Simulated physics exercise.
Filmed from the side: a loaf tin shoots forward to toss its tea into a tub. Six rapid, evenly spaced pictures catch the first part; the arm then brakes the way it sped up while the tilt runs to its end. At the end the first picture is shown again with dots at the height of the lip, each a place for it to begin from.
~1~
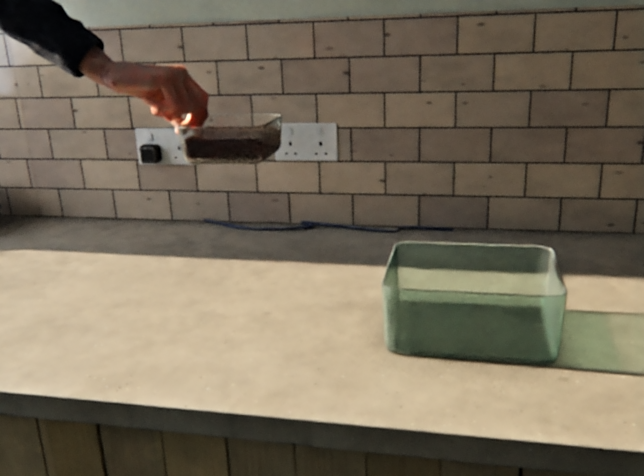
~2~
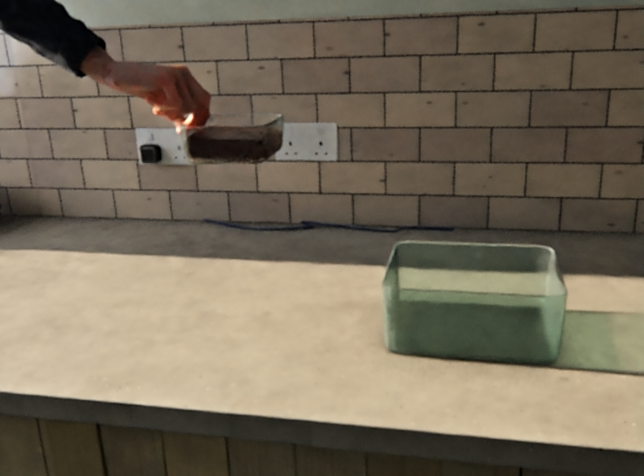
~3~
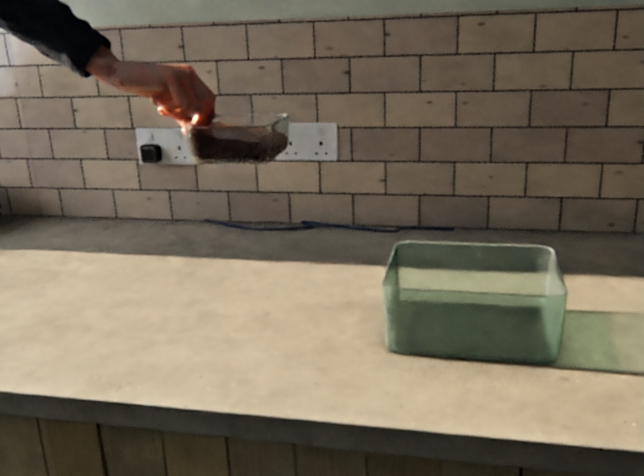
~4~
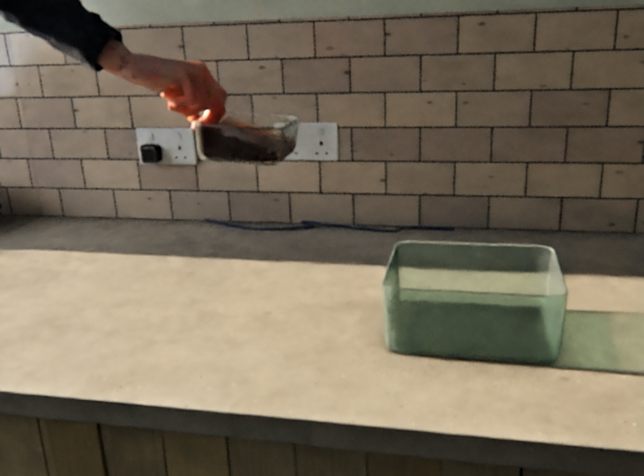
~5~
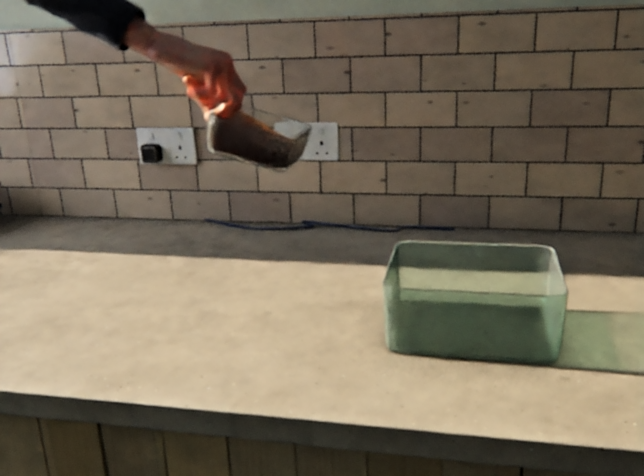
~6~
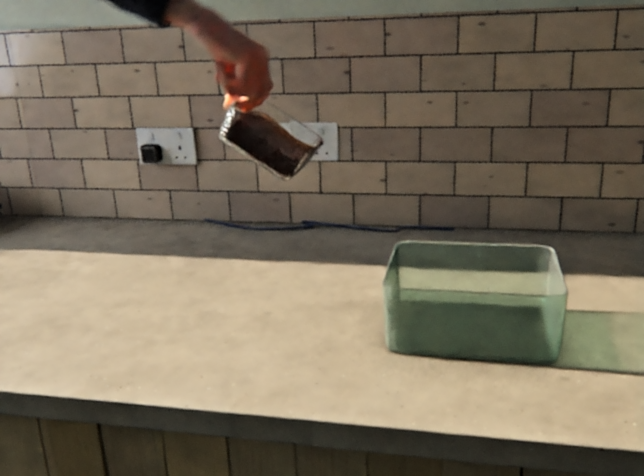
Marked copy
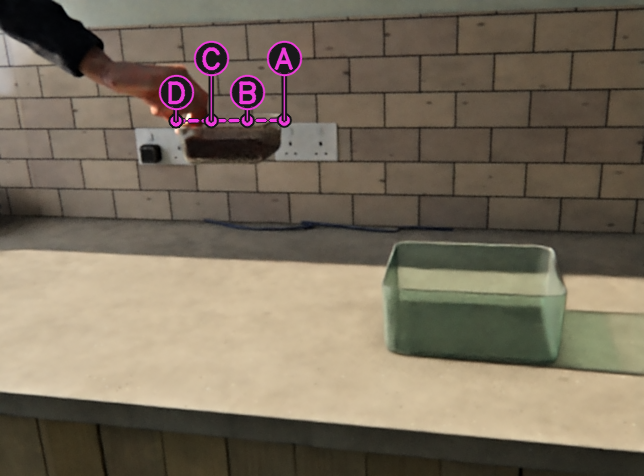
At the start, a hand at the upper left holds a small clear container of dark brown contents nearly level above a counter, with a green tub sitting at right. The hand moves slightly right, then farther, tilting the container steadily until its right end points downward, while the tub stays still.
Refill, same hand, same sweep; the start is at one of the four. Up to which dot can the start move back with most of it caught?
Use place B.
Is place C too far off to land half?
Yes.
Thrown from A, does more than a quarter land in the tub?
Yes.
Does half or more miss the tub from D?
Yes.
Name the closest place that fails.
That is place C.
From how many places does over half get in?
Two.
In magenta, A at (284, 120); B at (247, 120); C at (211, 120); D at (176, 120).
With A, about 85 % lands in the tub, 6 % falls short and 9 % goes beside or beyond.
With B, about 81 % lands in the tub, 13 % falls short and 6 % goes beside or beyond.
With C, about 1 % lands in the tub, 94 % falls short and 5 % goes beside or beyond.
With D, about 0 % lands in the tub, 100 % falls short.
